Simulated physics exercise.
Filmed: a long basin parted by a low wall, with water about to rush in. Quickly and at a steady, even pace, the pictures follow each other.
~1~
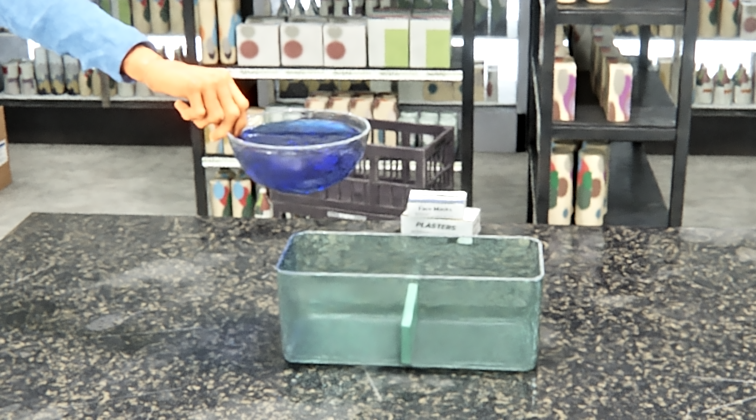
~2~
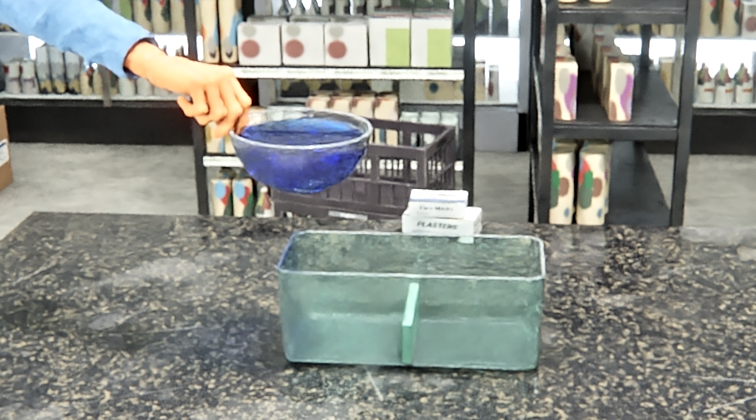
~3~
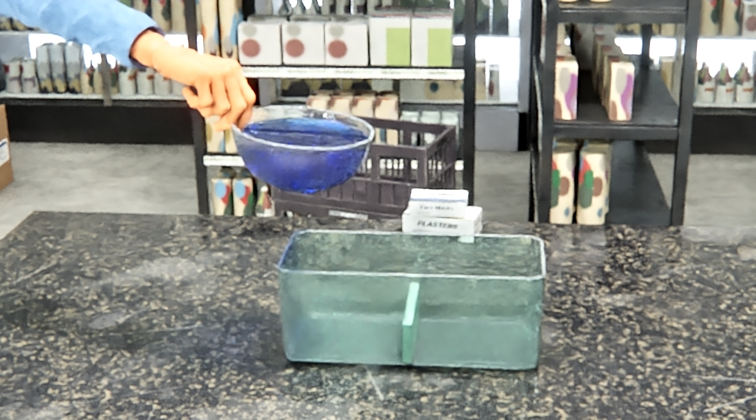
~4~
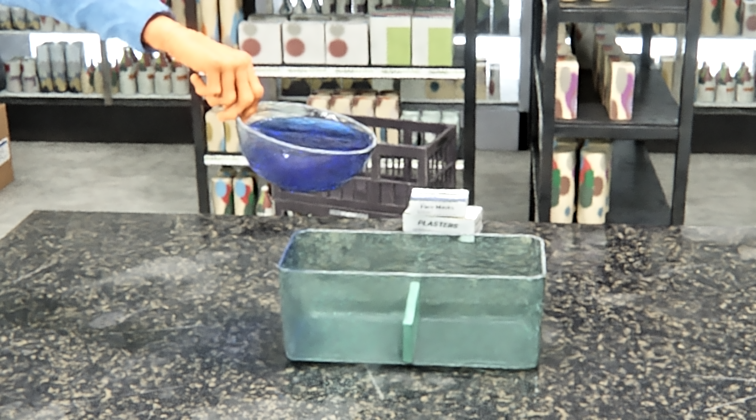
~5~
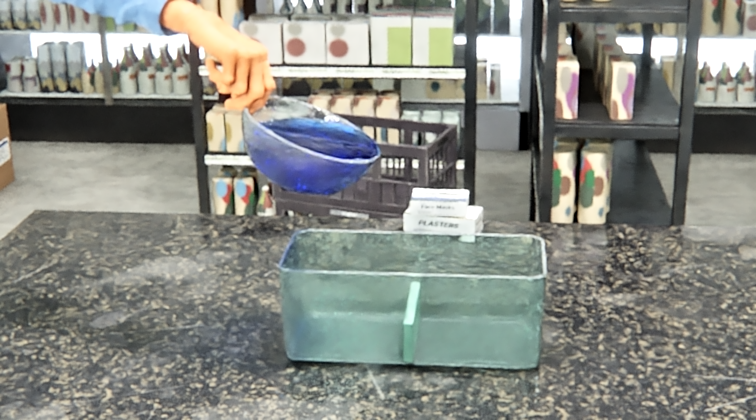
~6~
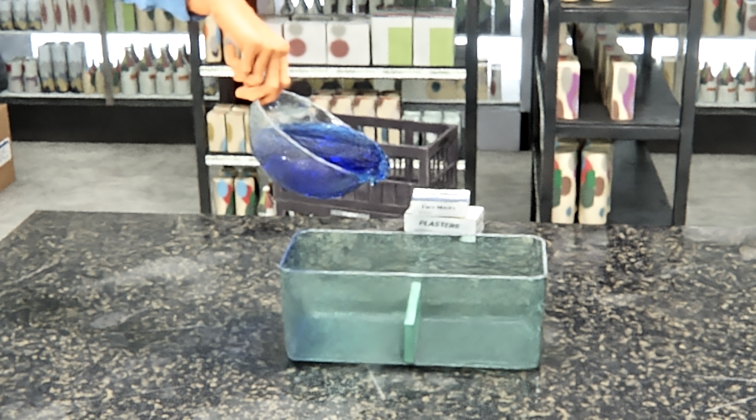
The clip opens with a hand at the left holding a clear bowl of blue liquid above a greenish, divided rectangular basin on a speckled counter. The hand tips the bowl rightward, slightly at first, then more steeply, and the liquid shifts toward its lowered right edge while the basin stays still.
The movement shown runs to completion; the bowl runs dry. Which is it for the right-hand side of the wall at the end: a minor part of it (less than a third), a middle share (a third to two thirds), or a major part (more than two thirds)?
Middle band.
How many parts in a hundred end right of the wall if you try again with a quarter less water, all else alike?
Roughly 40 in a hundred.
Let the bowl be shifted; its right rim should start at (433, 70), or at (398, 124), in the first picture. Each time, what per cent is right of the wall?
About 75 % the first time, about 65 % the second.
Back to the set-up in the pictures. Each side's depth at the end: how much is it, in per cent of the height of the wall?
Left 40 %, right 40 %.
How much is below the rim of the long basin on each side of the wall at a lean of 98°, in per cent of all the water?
Left 20 %, right 45 %.
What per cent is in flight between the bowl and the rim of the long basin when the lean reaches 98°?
Close to 25 in a hundred.
A moment on, the bowl is tipped on its side and 6 per cent is still to pour, 21 is left of the wall and 44 right of it.
Next, the bowl is tipped right over and 0 per cent is still to pour, 43 is left of the wall and 41 right of it.
Then the bowl is tipped right over and 0 per cent is still to pour, 45 is left of the wall and 46 right of it.
Later the bowl is tipped right over and 0 per cent is still to pour, 45 is left of the wall and 46 right of it.
Finally, 45 per cent lies left of the wall, 46 right of it and 8 outside.
